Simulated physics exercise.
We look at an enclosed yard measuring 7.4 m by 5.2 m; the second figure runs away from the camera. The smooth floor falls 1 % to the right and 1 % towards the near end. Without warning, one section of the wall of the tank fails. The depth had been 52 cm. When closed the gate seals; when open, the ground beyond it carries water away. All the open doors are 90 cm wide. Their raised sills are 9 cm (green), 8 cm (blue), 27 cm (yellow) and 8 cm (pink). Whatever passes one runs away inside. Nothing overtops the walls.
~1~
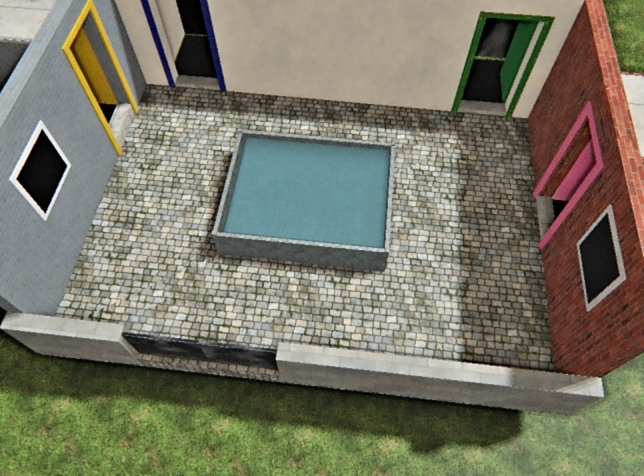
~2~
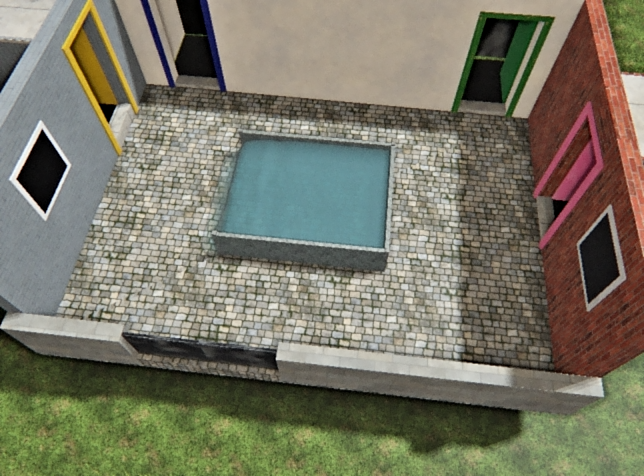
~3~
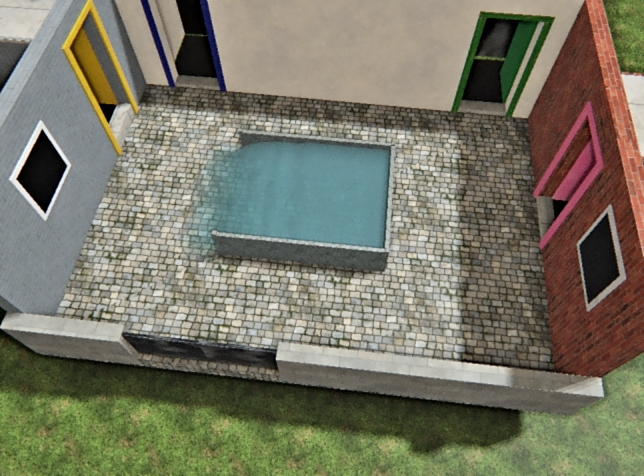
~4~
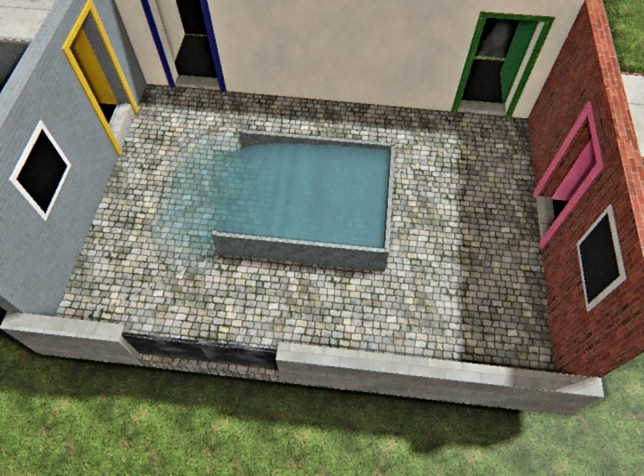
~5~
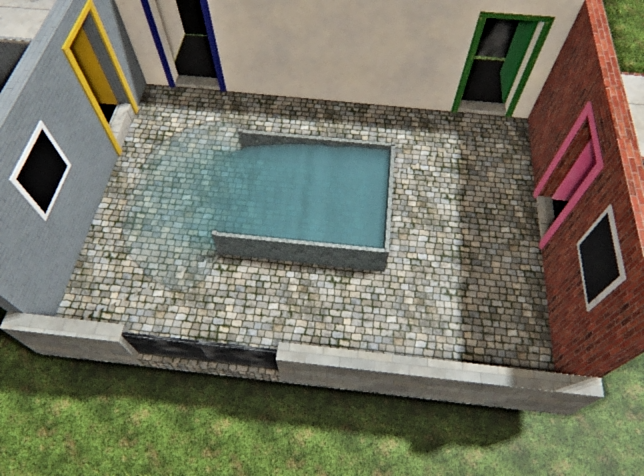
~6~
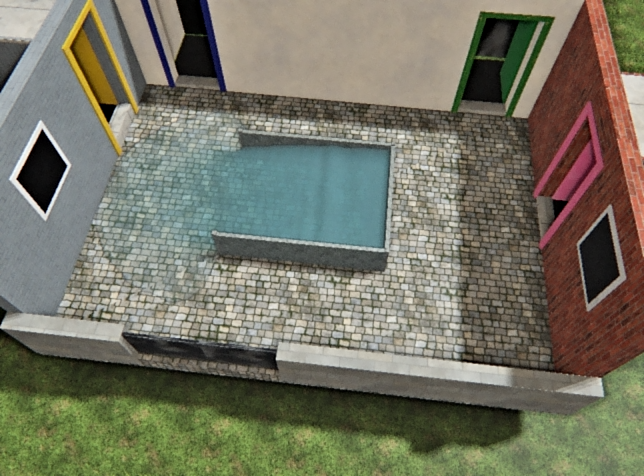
Water pouring from the open left side of a raised rectangular tank, spreading across the cobbled floor of a walled yard with coloured doorways.
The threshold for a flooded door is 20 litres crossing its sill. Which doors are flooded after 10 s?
In the end green door: Lags behind the figure; blue door: Outstrips the figure; yellow door: Lags behind the figure; pink door: Outstrips the figure.
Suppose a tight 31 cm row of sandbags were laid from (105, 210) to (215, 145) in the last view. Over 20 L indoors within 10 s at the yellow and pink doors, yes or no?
Checking the limit, yellow is fine, pink is fine.
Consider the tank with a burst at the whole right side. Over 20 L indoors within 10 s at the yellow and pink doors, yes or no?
Yellow stays inside, pink goes beyond, judged against that limit.
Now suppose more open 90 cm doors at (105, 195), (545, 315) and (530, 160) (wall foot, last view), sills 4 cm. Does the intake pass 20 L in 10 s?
So, in the order given, it's beyond the mark, then beyond the mark, then beyond the mark.
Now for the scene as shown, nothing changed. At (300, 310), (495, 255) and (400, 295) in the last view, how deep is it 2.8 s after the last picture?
In that order: 2, 0 and 0 cm.
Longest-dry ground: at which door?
It's the pink door.
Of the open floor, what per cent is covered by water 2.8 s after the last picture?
Around 45 per cent wet.
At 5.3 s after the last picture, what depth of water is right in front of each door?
Depths in cm: Green 2, blue 10, yellow 9, pink 0.
Then, 0.7 s after the last picture water covers 25 % of the floor and is deepest (32 cm) near (112, 202); green door not reached, blue door not reached, yellow door 20 cm at the sill, 0 L in, pink door not reached.
Then, 1.5 s after the last picture water covers 30 % of the floor and is deepest (38 cm) near (55, 320); green door not reached, blue door 9 cm at the sill, 0 L in, yellow door 23 cm at the sill, 0 L in, pink door not reached.
Then, 2.8 s after the last picture water covers 45 % of the floor and is deepest (32 cm) near (50, 331); green door not reached, blue door 19 cm at the sill, 37 L in, yellow door 21 cm at the sill, 0 L in, pink door not reached.
Then, 5.3 s after the last picture water covers 90 % of the floor and is deepest (20 cm) near (540, 352); green door 2 cm at the sill, 0 L in, blue door 10 cm at the sill, 106 L in, yellow door 9 cm at the sill, 0 L in, pink door not reached.
Then, 9.3 s after the last picture water covers 100 % of the floor and is deepest (15 cm) near (539, 227); green door 9 cm at the sill, 1 L in, blue door 4 cm at the sill, 109 L in, yellow door 3 cm at the sill, 0 L in, pink door 14 cm at the sill, 40 L in.
